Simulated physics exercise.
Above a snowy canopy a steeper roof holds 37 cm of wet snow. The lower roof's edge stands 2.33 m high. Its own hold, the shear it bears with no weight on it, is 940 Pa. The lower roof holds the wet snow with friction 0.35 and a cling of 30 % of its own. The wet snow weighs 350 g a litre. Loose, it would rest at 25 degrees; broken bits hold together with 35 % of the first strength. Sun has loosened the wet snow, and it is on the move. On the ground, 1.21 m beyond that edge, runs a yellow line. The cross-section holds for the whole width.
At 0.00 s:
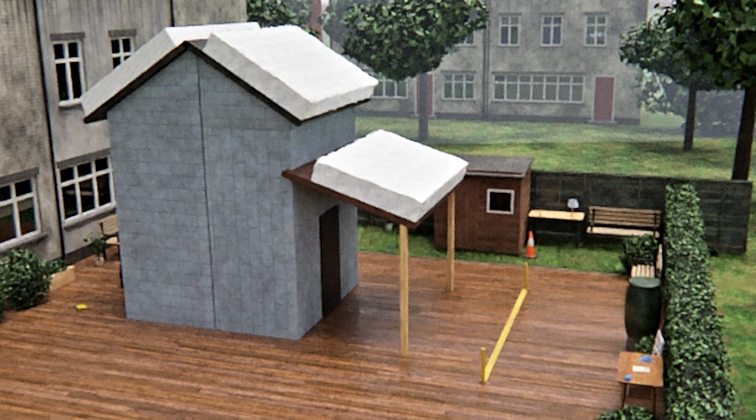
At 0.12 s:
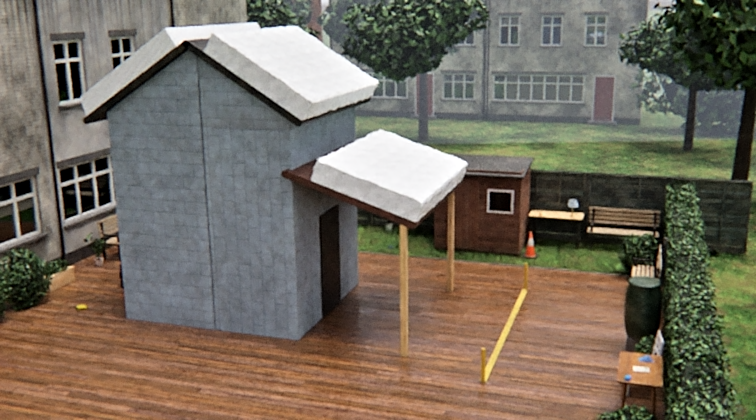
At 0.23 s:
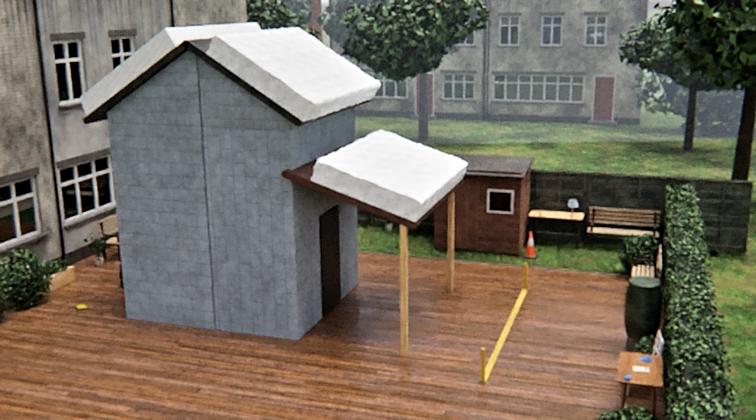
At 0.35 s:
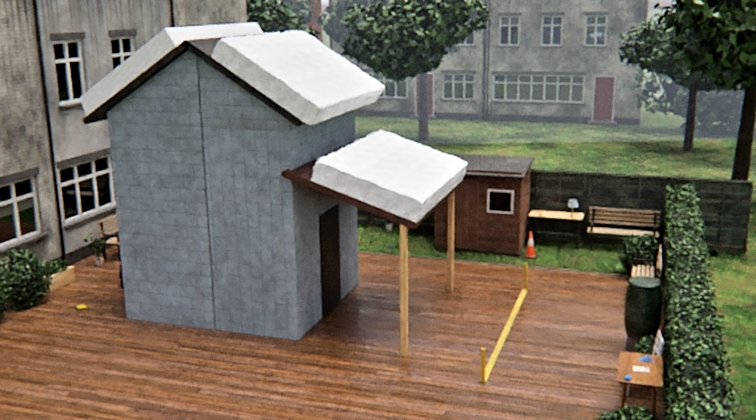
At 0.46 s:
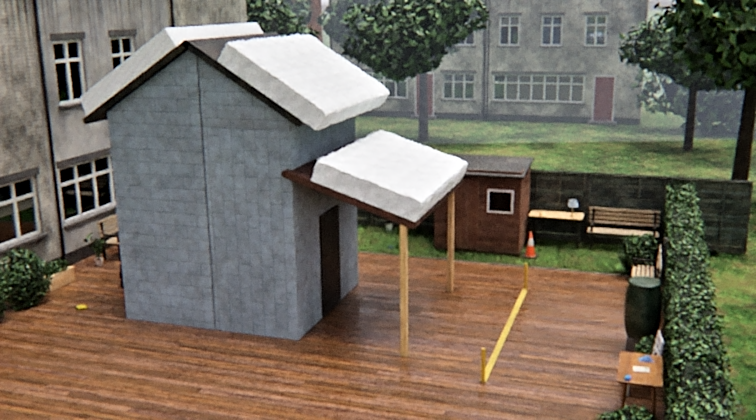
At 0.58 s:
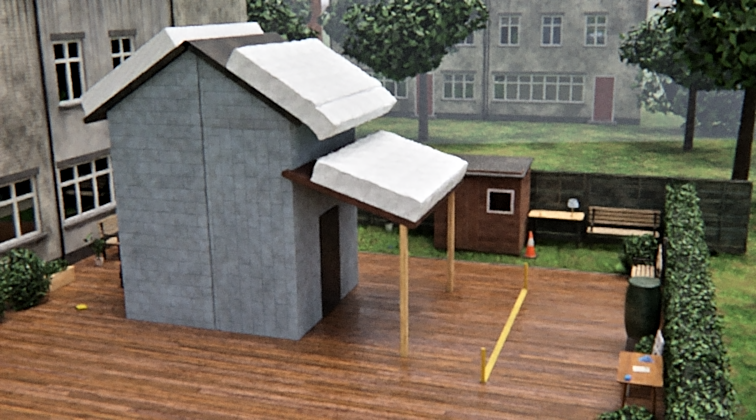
A thick slab of white snow slid slowly down the right side of the grey building's steep roof, baring dark roofing near the ridge and poking out past the edge above the snowy canopy.
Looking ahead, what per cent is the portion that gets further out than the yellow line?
It comes to some 31 %.
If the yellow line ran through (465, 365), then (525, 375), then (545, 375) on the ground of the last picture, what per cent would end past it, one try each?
In that order: 40 %, 16 %, 10 %.
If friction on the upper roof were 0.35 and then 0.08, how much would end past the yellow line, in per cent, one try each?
In turn about 16 %, 40 %.
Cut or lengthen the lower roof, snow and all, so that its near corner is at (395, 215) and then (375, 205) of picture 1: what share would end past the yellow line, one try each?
In turn about 30 %, 30 %.
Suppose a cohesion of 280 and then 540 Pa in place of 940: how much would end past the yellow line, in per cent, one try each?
In turn about 50 %, 45 %.
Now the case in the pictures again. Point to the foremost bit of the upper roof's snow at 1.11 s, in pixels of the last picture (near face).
At about (385, 170).
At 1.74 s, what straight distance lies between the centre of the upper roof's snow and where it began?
Some 3.0 m.
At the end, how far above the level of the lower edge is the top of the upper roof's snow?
Roughly 0.7 m.
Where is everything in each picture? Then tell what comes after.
Front end of the wet snow at (302, 95), in the first frame.
Front end of the wet snow at (304, 117), its middle shifted 1.8 cm, in the second frame.
Front end of the wet snow at (306, 98), its middle shifted 7.2 cm, 4 % of it past the upper edge, in one piece, in the third frame.
Front end of the wet snow at (311, 117), its middle shifted 17 cm, 8 % of it past the upper edge, in one piece, in the fourth frame.
Front end of the wet snow at (317, 111), its middle shifted 30 cm, 15 % of it past the upper edge, in one piece, in the fifth frame.
Front end of the wet snow at (326, 116), its middle shifted 48 cm, 24 % of it past the upper edge, cracking, in the sixth frame.
By 1.11 s, none is below the lower edge and 0 % is past the line.
By 1.74 s, 8 % is below the lower edge and 0 % is past the line.
By 2.37 s, 59 % is below the lower edge and 22 % is past the line.
By 3.00 s, 61 % is below the lower edge and 31 % is past the line.
By 3.60 s, at the end, 61 % is below the lower edge and 31 % is past the line.
